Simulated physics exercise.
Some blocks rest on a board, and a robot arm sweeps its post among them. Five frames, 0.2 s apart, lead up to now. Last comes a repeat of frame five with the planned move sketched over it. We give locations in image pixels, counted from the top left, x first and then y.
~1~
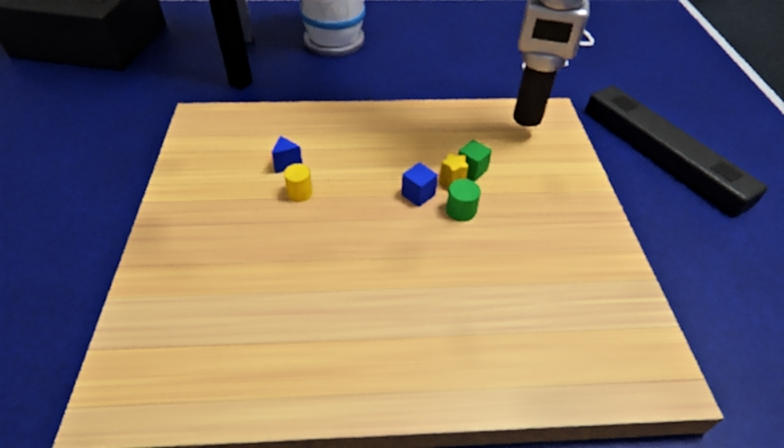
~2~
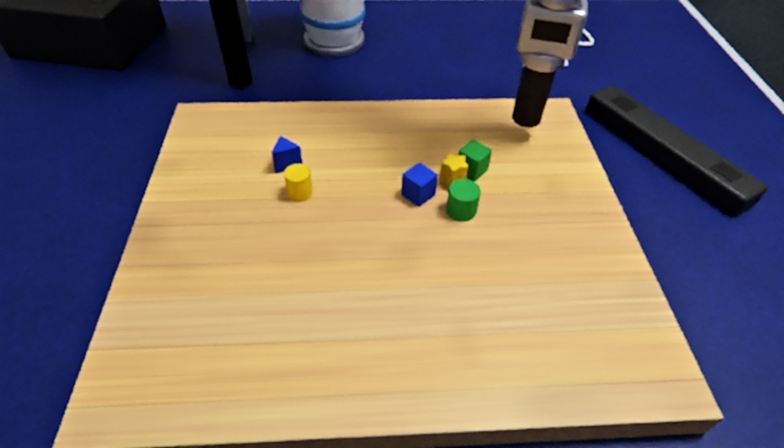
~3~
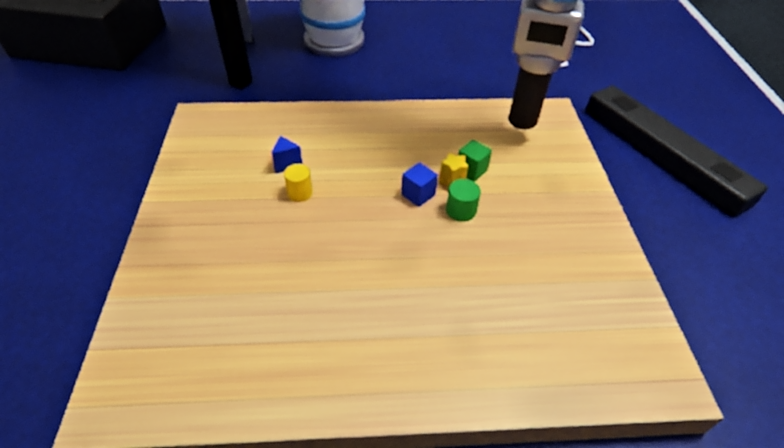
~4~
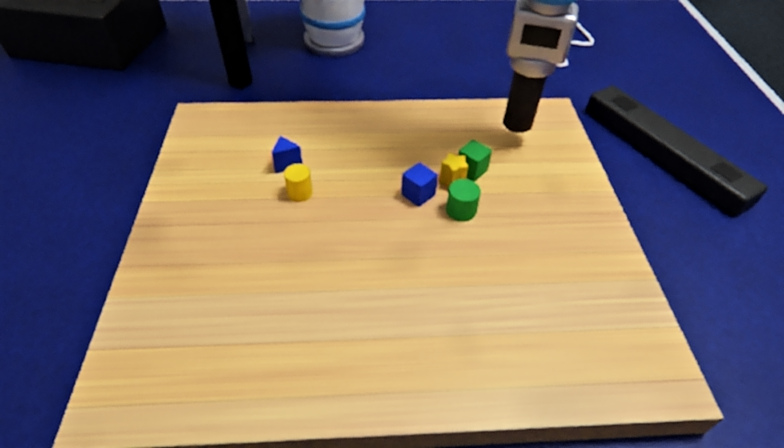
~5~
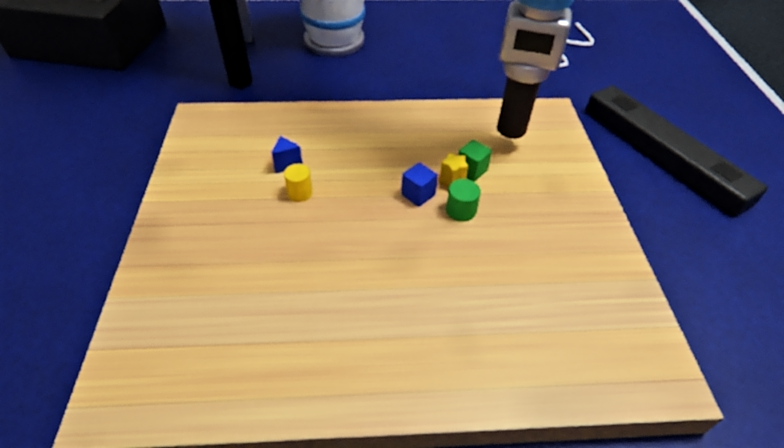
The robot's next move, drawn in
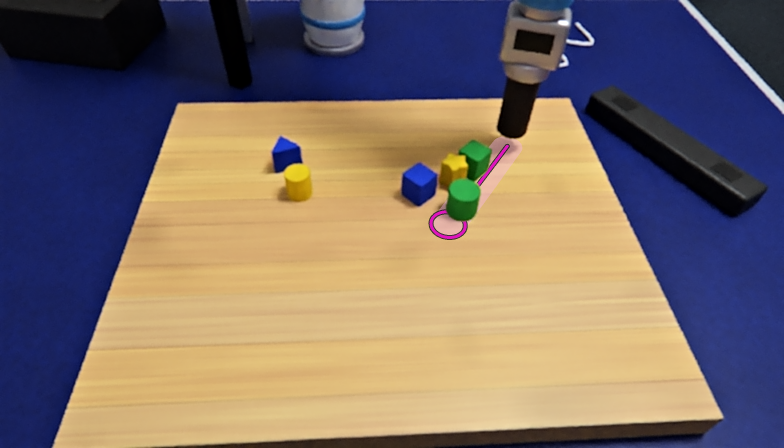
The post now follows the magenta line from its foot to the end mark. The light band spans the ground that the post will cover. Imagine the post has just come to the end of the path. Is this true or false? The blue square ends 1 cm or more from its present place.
True.
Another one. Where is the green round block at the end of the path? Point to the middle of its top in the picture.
Its top middle: (440, 228).
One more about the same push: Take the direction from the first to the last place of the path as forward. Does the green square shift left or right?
Facing the way the path runs, start to end, you'll find the green square has shifted right.
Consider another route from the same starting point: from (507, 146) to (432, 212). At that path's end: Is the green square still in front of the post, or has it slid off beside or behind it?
At the end of the path, the post is still pushing the green square ahead of it.
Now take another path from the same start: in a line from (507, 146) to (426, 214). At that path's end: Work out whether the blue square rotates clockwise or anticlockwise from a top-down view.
The twist is clockwise.
Path on the board, from (507, 146) directly to (448, 224).
On the path given first. One third of the way, post at (493, 155); yellow star-shaped block at (448, 163), turned 20° anticlockwise; green square at (467, 154), turned 35° clockwise.
Two thirds of the way, post at (473, 181); blue square at (394, 179), turned 15° clockwise; yellow star-shaped block at (419, 174); green round block at (461, 196); green square at (444, 171), turned 60° clockwise.
At the end, post at (451, 209); blue square at (384, 179), turned 15° clockwise; yellow star-shaped block at (409, 174), turned 10° clockwise; green round block at (440, 228); green square at (437, 176), turned 80° clockwise.
